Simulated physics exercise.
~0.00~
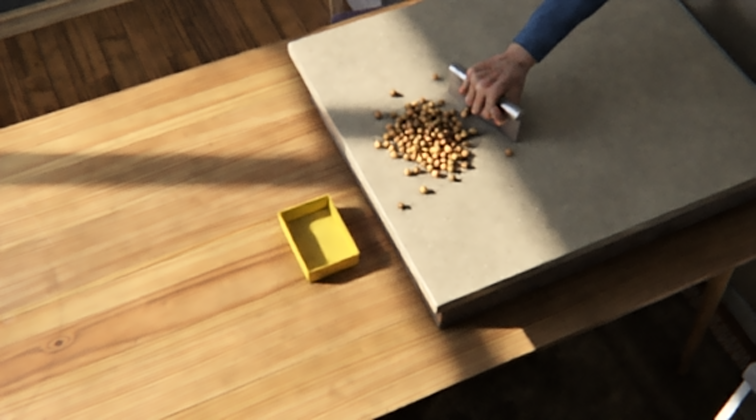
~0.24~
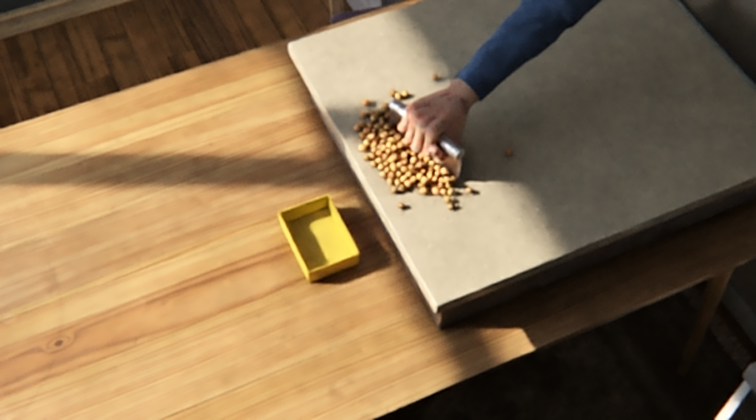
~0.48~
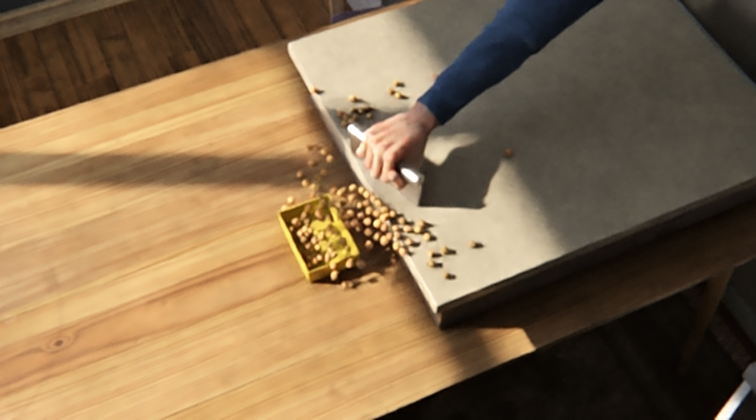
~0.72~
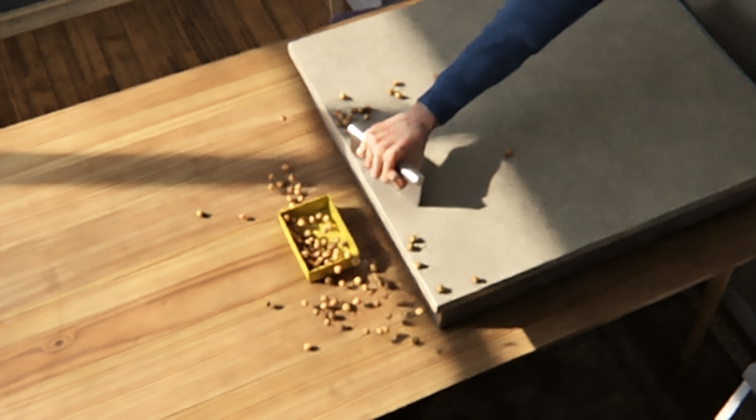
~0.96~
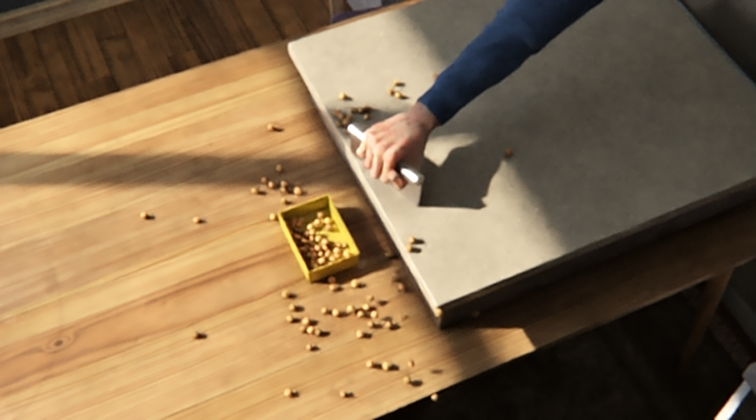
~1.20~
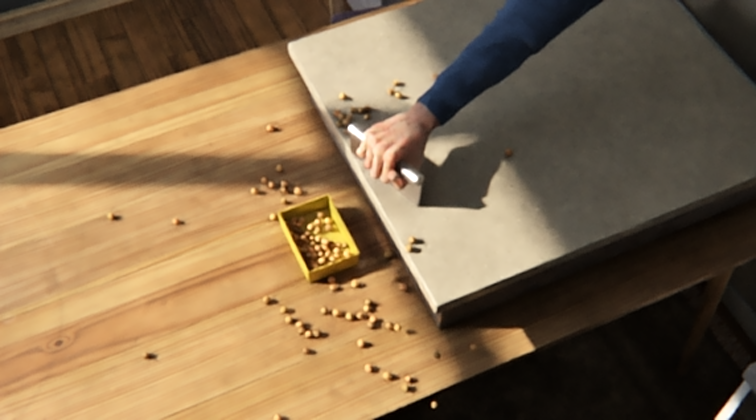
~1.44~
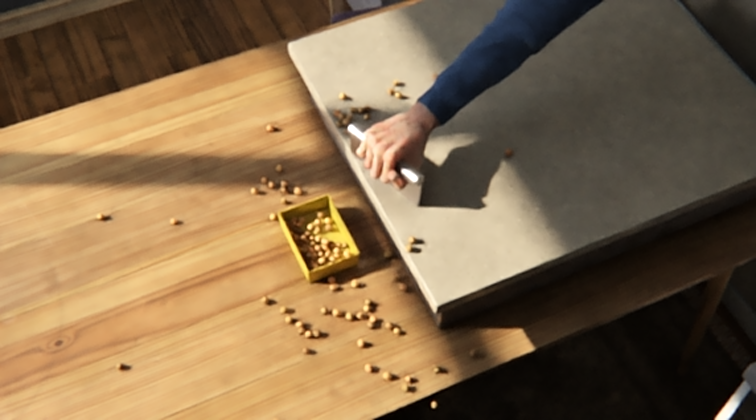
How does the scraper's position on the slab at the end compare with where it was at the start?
At the start the scraper is farther in on the slab, to the right of the heap of beads. By the end it is lower and farther left, at the slab's edge near the yellow tin.
